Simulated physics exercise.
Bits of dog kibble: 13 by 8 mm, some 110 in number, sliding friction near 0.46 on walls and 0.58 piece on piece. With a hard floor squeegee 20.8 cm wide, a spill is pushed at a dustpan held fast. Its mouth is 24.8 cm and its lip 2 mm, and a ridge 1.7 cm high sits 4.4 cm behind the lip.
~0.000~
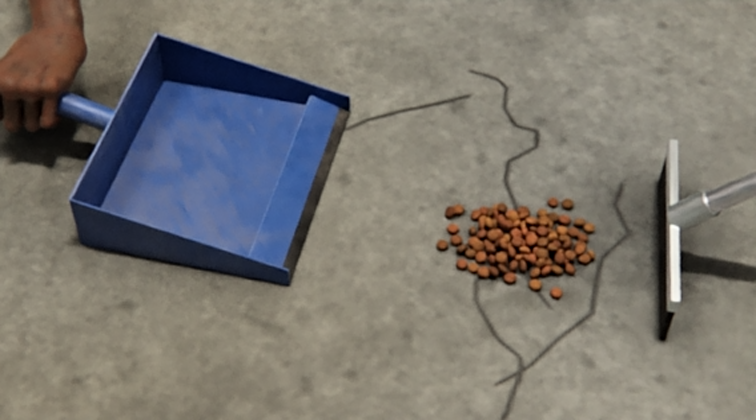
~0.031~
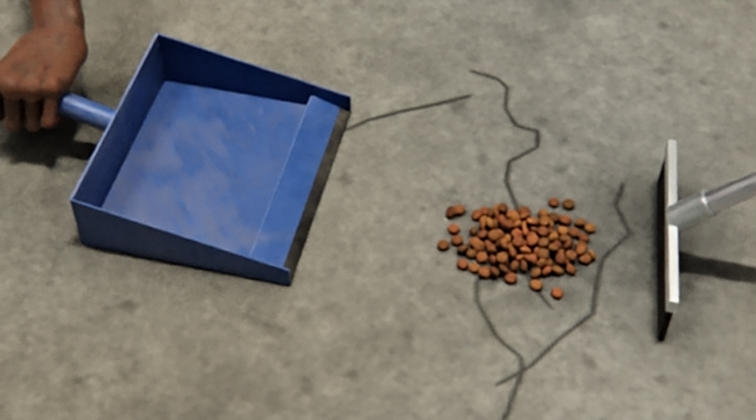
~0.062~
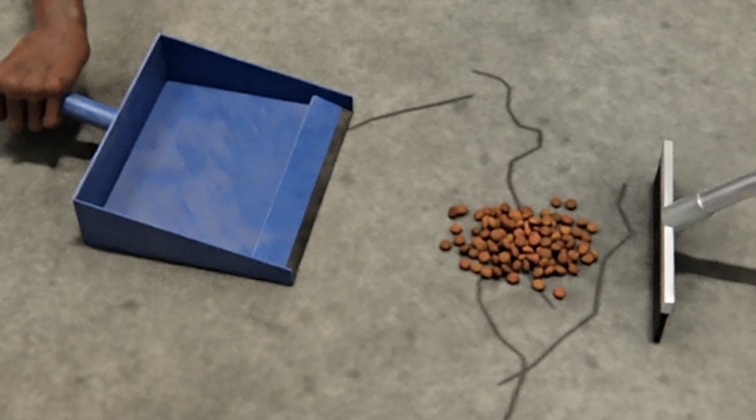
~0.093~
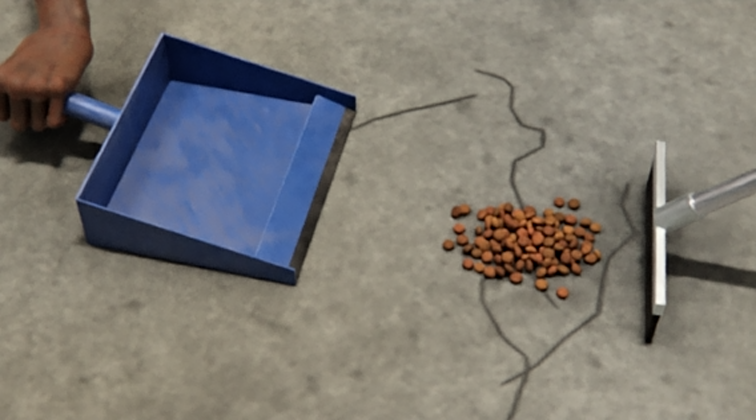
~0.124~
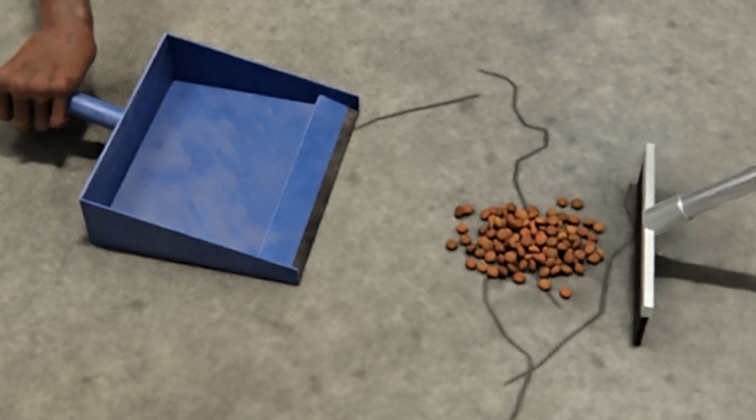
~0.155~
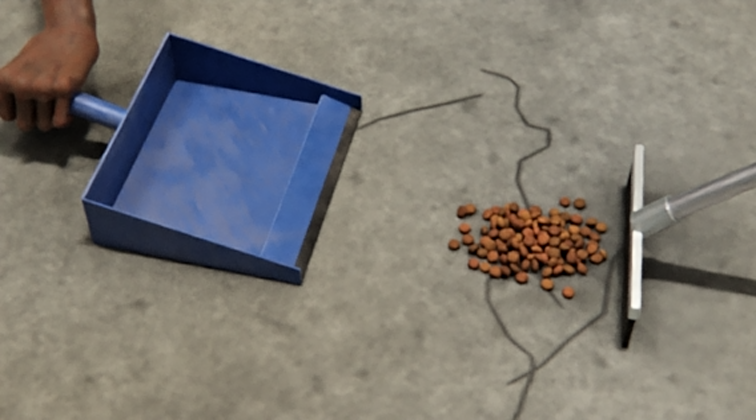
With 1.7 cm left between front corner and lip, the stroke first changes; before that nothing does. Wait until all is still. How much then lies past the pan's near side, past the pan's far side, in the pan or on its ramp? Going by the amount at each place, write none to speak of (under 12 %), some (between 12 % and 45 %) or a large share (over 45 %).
Near side: Some, far side: None to speak of, pan: Some.
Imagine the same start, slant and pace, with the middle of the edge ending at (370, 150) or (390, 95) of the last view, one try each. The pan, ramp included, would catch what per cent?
Some 20 in a hundred and 0 in a hundred.
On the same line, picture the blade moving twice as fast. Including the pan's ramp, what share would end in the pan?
Then roughly 25 per cent.
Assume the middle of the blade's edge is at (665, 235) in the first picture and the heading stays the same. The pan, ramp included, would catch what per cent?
I'd put it at around 20 per cent.
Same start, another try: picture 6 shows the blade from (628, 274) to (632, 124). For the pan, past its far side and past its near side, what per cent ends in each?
You'd see pan at 5, far at 5 and near at 0.
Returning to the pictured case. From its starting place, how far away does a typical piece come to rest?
Median shift: Approx. 22 cm.
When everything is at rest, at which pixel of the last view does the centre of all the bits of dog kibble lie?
I'd say roughly (317, 250).
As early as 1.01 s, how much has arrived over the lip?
I'd put it near 20 per cent at that point.
Then, at 0.47 s, middle of the blade 18 cm from the lip; 0 % over the lip, far side 0 %, near side 0 %.
After 0.69 s, middle of the blade 8 cm from the lip; 0 % over the lip, far side 0 %, near side 15 %.
After 1.01 s, middle of the blade 3 cm from the lip; 20 % over the lip, far side 0 %, near side 25 %.
At rest (1.3 s), near side 25 %, far side 0 %, pan 20 %, in front of the lip or behind the blade 55 %.
